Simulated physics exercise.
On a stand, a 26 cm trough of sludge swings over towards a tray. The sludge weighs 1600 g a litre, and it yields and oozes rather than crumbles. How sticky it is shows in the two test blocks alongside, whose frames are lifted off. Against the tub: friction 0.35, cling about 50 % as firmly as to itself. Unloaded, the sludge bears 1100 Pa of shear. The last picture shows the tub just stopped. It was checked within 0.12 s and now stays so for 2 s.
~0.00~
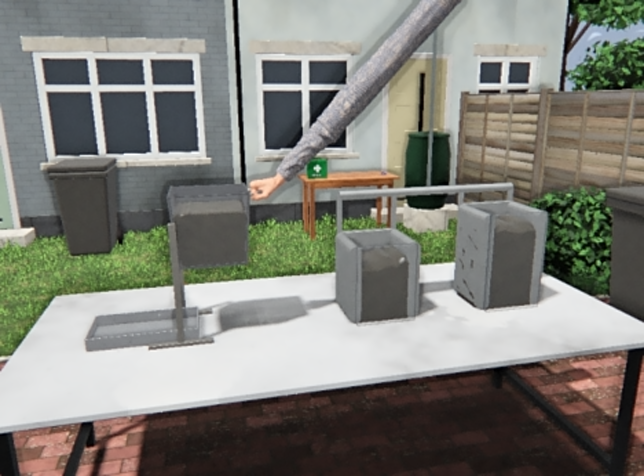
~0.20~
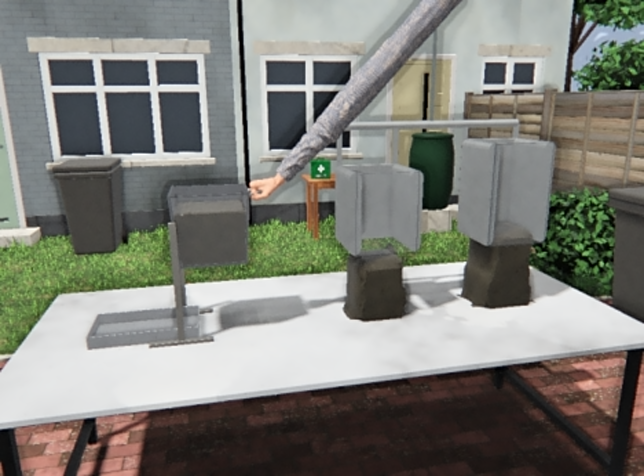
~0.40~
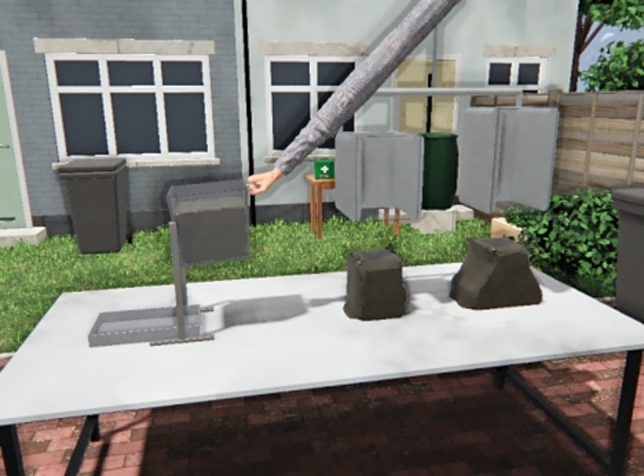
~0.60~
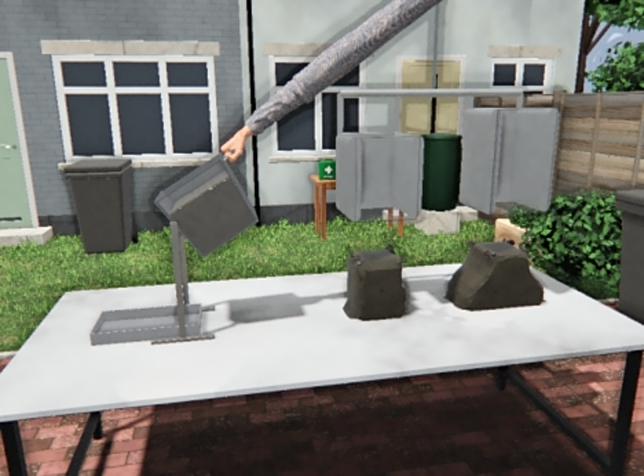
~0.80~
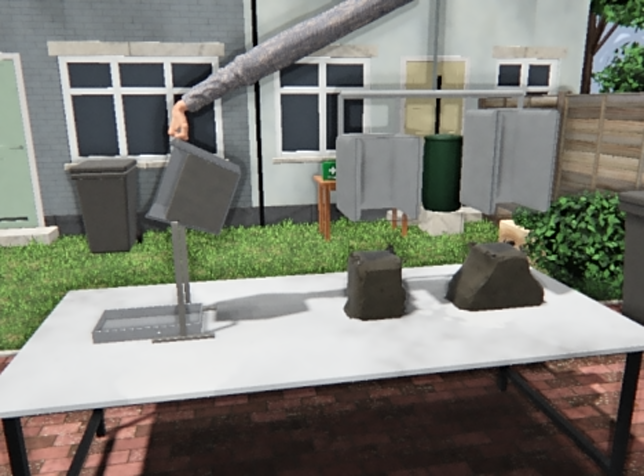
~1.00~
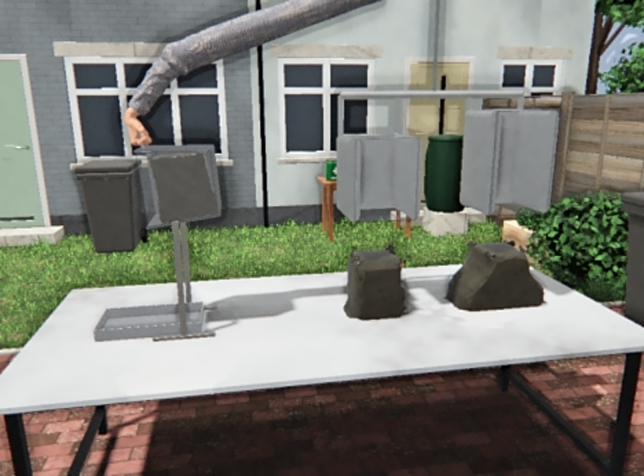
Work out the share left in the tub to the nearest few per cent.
It comes to some 57 %.
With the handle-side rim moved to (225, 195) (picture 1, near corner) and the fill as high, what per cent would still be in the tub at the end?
Then about 100 %.
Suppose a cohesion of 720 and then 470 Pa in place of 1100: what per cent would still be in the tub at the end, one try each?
In that order: 45 %, 35 %.
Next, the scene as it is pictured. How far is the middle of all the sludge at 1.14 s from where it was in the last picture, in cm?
Roughly 4 cm.
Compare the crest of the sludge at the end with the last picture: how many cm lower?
Roughly 12 cm.
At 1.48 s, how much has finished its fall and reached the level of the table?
About 0 %.
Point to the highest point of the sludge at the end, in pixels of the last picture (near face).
Near (192, 187).
After 1.14 s, the tub is at 94 degrees and holds 100 %.
After 1.31 s, the tub is at 94 degrees and holds 83 %.
After 1.48 s, the tub is at 94 degrees and holds 67 %.
After 1.65 s, the tub is at 94 degrees and holds 58 %.
After 3.00 s, at the end, the tub is at 94 degrees and holds 57 %.
